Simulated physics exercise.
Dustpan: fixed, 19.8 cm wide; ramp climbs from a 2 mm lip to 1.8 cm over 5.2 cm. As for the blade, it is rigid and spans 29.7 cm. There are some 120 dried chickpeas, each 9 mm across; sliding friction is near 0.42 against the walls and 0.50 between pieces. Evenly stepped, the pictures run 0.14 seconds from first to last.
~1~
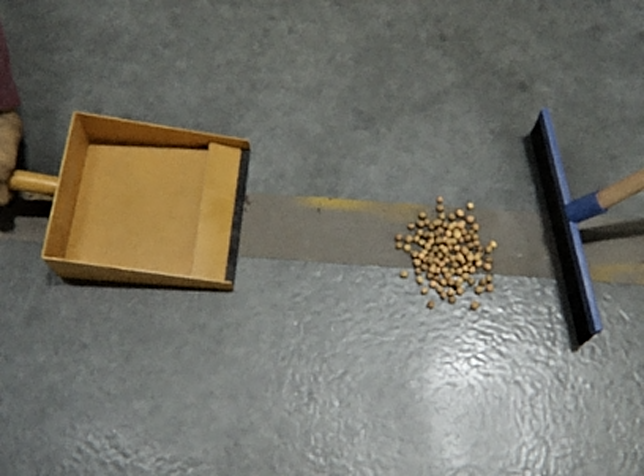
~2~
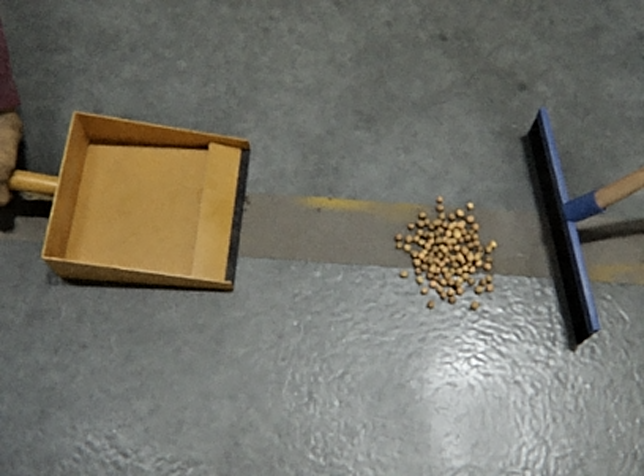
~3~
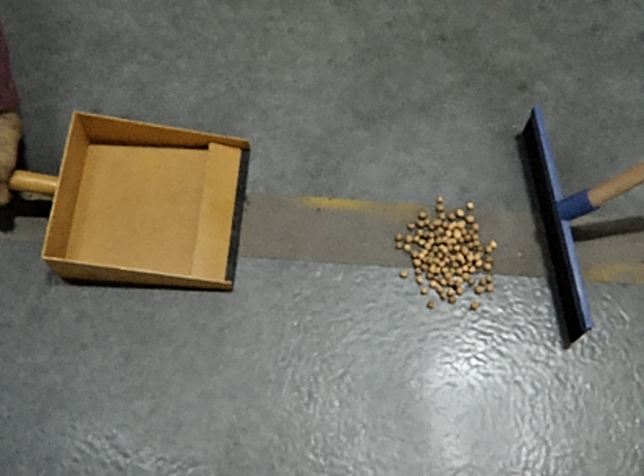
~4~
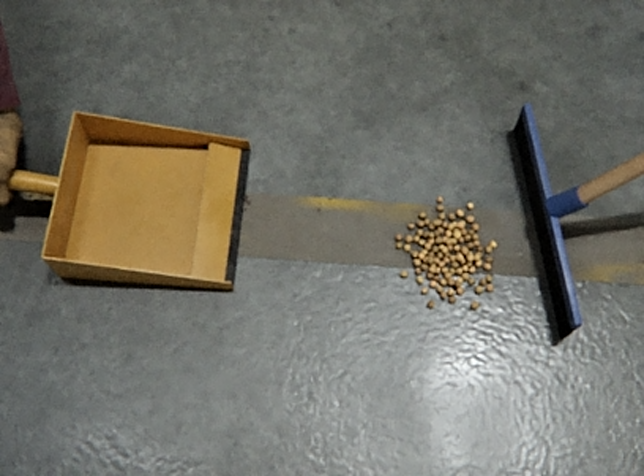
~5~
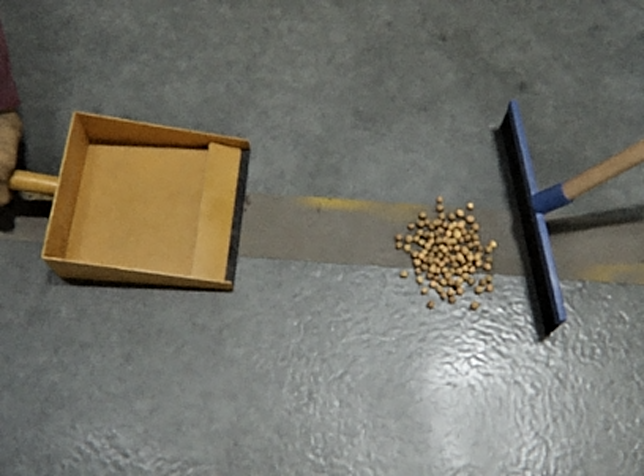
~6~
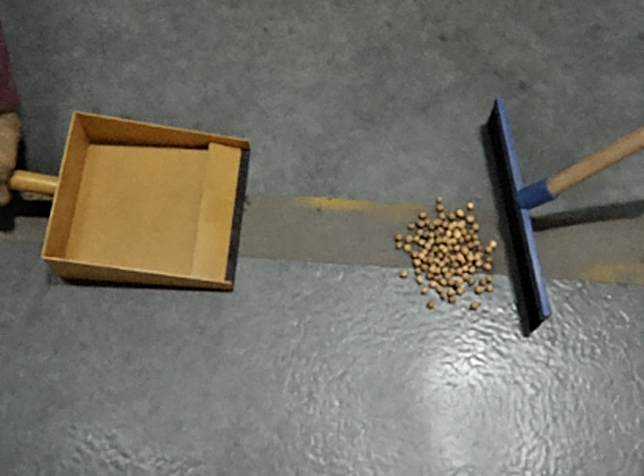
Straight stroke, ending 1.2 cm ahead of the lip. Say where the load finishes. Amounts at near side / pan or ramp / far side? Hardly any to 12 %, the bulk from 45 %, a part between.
Past the pan's near side: A part; in the pan or on its ramp: Hardly any; past the pan's far side: Hardly any.
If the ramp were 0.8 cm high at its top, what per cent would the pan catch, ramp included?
Then around 10 percent, ramp counted.
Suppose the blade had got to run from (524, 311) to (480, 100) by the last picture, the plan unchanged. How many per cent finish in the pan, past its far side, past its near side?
The pan gets 30, the far side 5 and the near side 20.
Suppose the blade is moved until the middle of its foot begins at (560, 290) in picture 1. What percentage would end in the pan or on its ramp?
Something close to 15 percent.
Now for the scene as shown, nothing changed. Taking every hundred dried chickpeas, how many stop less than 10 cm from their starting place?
Roughly 5 per cent.
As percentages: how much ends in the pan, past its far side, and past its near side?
In per cent - near side 15, pan 10, far side 5.
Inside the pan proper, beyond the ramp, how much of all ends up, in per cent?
Near 0 per cent, I'd say.
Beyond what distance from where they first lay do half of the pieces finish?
26 cm or thereabouts.
Then, 0.23 s after the last picture, middle of the blade 19 cm from the lip; 0 % over the lip, far side 0 %, near side 10 %.
Then, 0.38 s after the last picture, middle of the blade 9 cm from the lip; 0 % over the lip, far side 0 %, near side 15 %.
Then, 0.66 s after the last picture, middle of the blade 4 cm from the lip; 10 % over the lip, far side 5 %, near side 15 %.
In the end, near side 15 %, pan 10 %, far side 5 %, in front of the lip or behind the blade 70 %.
